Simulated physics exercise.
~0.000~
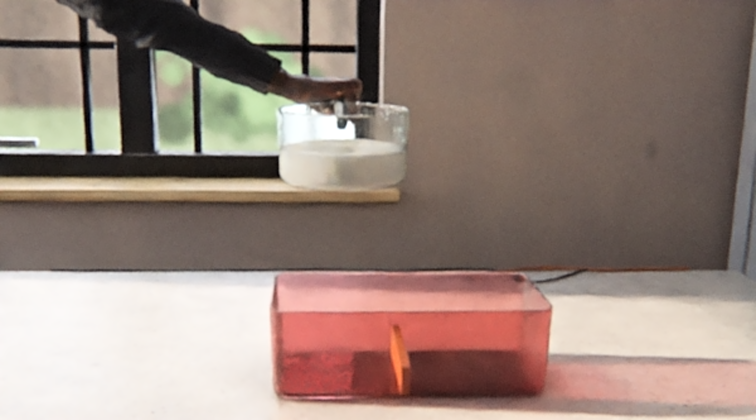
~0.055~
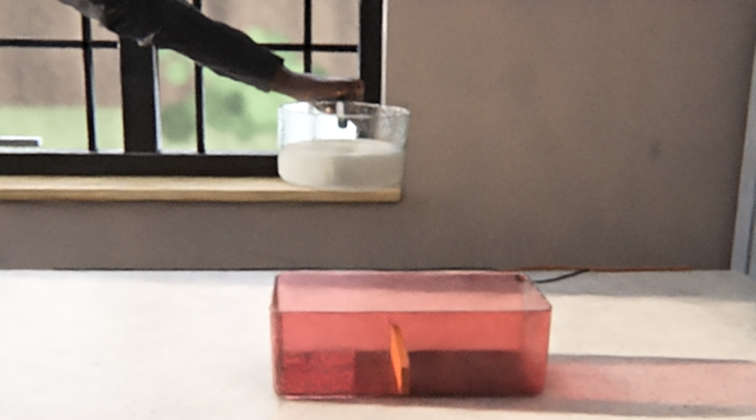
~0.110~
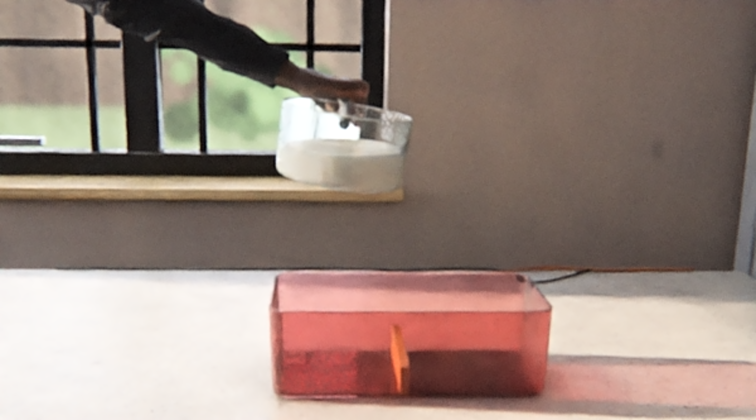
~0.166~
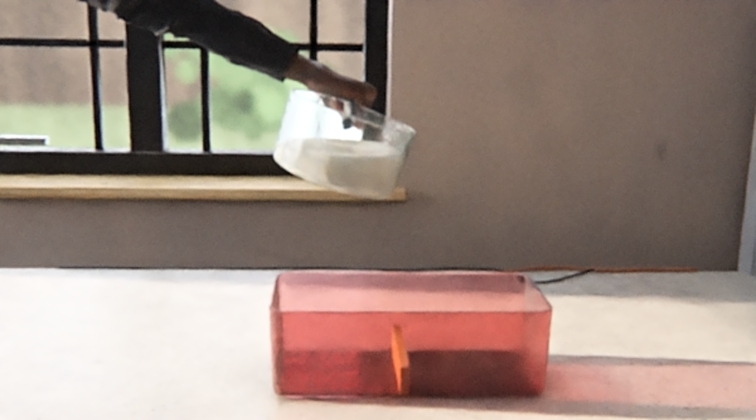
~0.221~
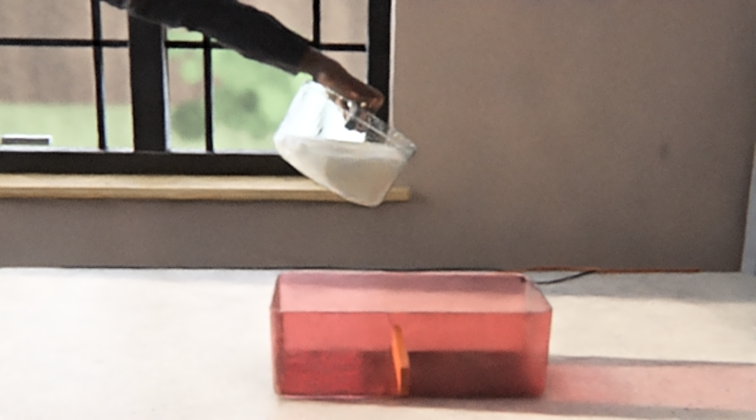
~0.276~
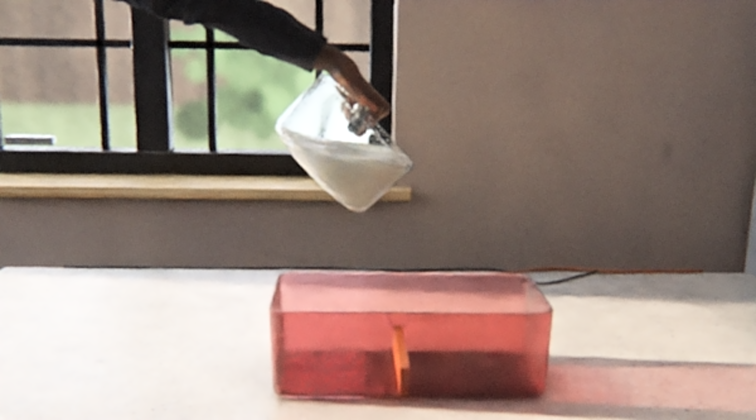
Glass pot of milky liquid tilting steadily to the right in a person's hand above a still, red-tinted clear oblong basin.
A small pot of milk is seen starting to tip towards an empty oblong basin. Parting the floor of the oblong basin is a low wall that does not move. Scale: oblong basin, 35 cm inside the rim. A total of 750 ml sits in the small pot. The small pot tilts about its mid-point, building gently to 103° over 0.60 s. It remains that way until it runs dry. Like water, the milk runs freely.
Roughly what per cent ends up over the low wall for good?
About 85 in every hundred.
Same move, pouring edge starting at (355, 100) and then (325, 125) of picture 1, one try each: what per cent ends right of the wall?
The first try gives around 35 percent, the second around 15 percent.
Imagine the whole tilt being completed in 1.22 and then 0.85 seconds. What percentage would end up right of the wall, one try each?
90 then 90 %.
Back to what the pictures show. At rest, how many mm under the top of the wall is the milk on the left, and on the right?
Left: Roughly 34 mm; right: Roughly 12 mm.
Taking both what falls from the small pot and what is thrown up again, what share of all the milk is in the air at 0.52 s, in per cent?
Near 54 per cent at that time.
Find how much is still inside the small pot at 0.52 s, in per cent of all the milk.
I reckon about 32 in a hundred is still held.
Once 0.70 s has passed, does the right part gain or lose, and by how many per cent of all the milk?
The right part's share grows by around 16 per cent.
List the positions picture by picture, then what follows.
In the first picture, it leans 0°; its right rim is at (408, 112); the milk meets the walls at (282, 146) and (403, 147); the oblong basin's rim runs from (273, 293) to (539, 292); the wall's top is at (400, 346).
In the second picture, it leans 2°; its right rim is at (409, 114); the milk meets the walls at (282, 145) and (403, 148).
In the third picture, it leans 8°; its right rim is at (411, 121); the milk meets the walls at (282, 144) and (404, 149).
In the fourth picture, it leans 18°; its right rim is at (414, 134); the milk meets the walls at (278, 142) and (405, 150).
In the fifth picture, it leans 31°; its right rim is at (415, 149); the milk meets the walls at (277, 137) and (407, 153).
In the sixth picture, it leans 45°; its right rim is at (411, 167); the milk meets the walls at (281, 128) and (413, 158).
Then, 0.52 s in, the tilt is 99° and 32 per cent is still to pour, 0 is left of the wall and 15 right of it.
Then, 0.70 s in, the tilt is 103° and 12 per cent is still to pour, 5 is left of the wall and 70 right of it.
Then, 0.89 s in, the tilt is 103° and 2 per cent is still to pour, 8 is left of the wall and 80 right of it.
Then, 1.10 s in, the tilt is 103° and 0 per cent is still to pour, 10 is left of the wall and 84 right of it.
Finally, 10 per cent lies left of the wall, 85 right of it and 4 outside.
